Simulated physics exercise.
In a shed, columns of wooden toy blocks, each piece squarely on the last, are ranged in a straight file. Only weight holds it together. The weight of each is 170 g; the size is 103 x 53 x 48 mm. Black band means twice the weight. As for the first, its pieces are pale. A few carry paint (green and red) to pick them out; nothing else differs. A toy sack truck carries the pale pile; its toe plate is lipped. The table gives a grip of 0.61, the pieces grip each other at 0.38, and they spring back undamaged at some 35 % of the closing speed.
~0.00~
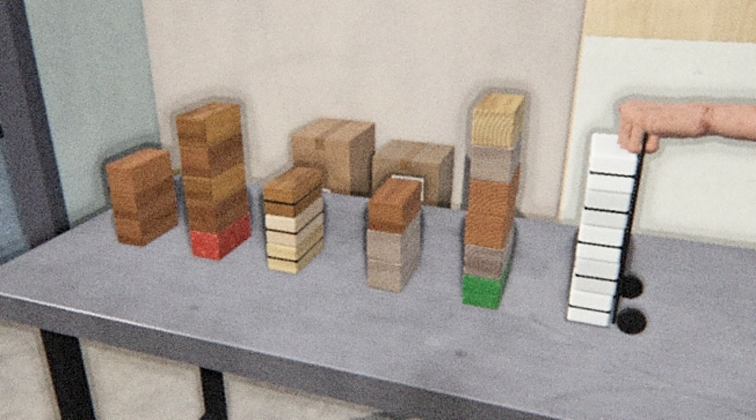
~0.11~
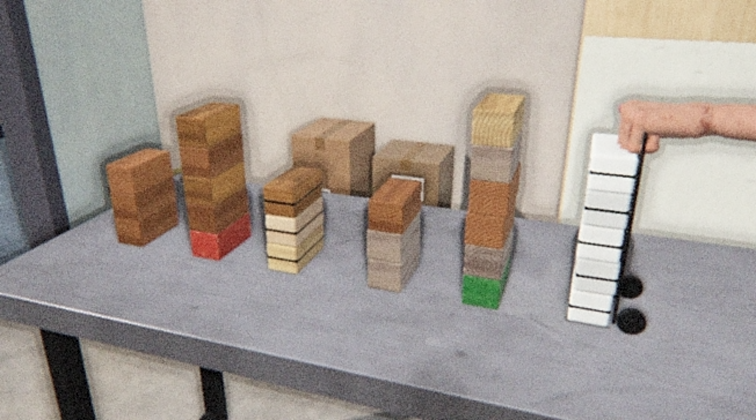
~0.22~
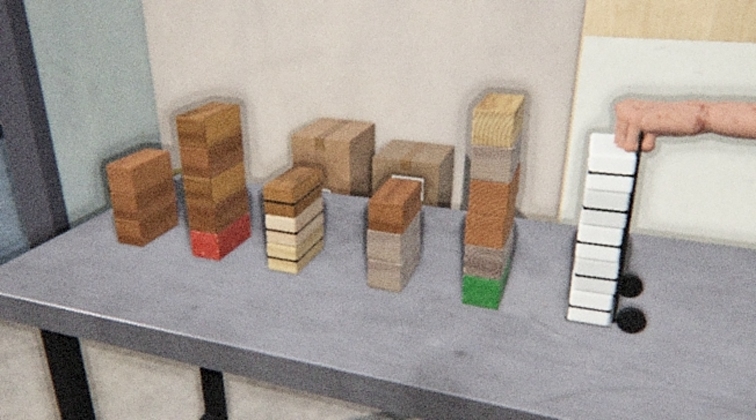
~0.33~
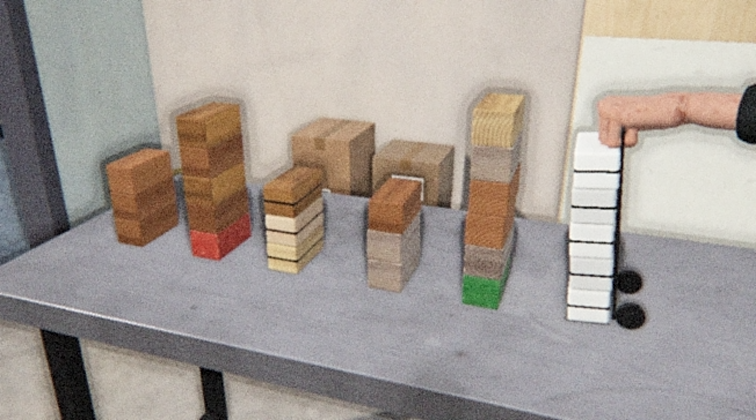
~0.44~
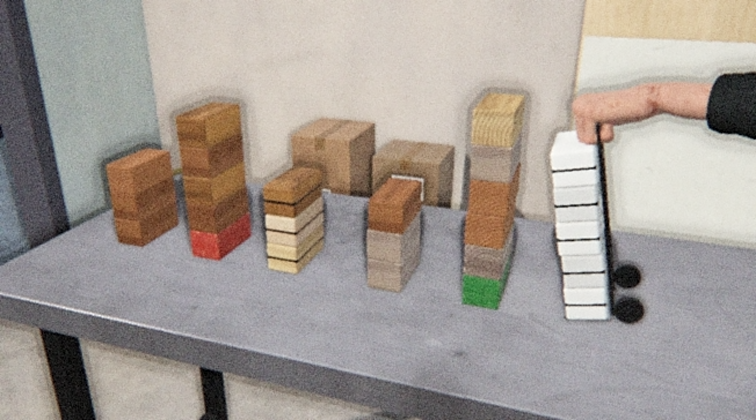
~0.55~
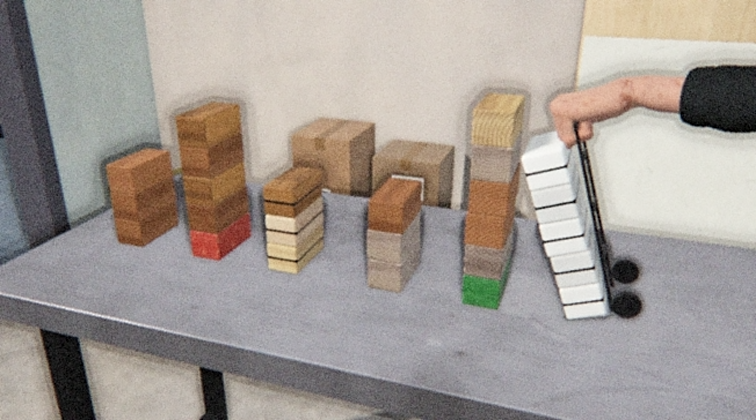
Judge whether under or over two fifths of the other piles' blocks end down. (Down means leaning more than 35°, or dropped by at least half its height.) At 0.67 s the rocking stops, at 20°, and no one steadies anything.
My guess is a share bigger than two fifths will go down.
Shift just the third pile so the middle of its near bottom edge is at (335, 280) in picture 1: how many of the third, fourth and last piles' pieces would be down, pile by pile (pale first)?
Down counts: Third 2, fourth 3, last 3.
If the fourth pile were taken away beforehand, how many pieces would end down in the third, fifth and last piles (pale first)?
The third pile would have 3 down, the fifth 0 and the last 0.
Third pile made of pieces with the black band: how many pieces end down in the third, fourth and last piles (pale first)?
Counts down - third: 3; fourth: 0; last: 0.
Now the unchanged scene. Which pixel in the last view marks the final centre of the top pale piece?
It should be centred near (427, 219) in the final frame.
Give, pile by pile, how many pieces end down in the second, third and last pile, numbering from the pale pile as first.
For the second pile 6, for the third pile 3, for the last pile 2.
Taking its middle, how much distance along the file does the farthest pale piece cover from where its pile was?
I'd say close to 24 cm along.
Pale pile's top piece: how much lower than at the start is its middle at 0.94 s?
Roughly 6 cm.
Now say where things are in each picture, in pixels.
In the first picture (we follow the side turned to the camera), truck frame (639, 177) 0° forward; red block (235, 236); green block (480, 293); no other piece has moved.
In the second picture, truck frame (639, 177) 0° forward; red block (235, 236).
In the third picture, truck frame (636, 176) 1° forward; green block (480, 293).
In the fourth picture, truck frame (621, 171) 6° forward, top of the pale pile leaning 5°; green block (480, 293); no other piece has moved.
In the fifth picture, truck frame (601, 167) 12° forward, top of the pale pile leaning 12°; green block (480, 293); no other piece has moved.
In the sixth picture, truck frame (584, 164) 17° forward, top of the pale pile leaning 20°; green block (480, 293); red block (235, 236); no other piece has moved.
Around 0.94 s, 5 of the pale pile down; 5 of the 20 other blocks down; green block tipped 44°.
Around 1.54 s, 5 of the pale pile down; 15 of the 20 other blocks down; green block tipped 47°; red block tipped 12°.
Finally (2.2 s), 5 of the pale pile down; 17 of the 20 other blocks down; green block tipped 47°; red block displaced 12 mm. That is 85 per cent. Seen by the last camera, middles, green block near (469, 267), red block near (216, 233).
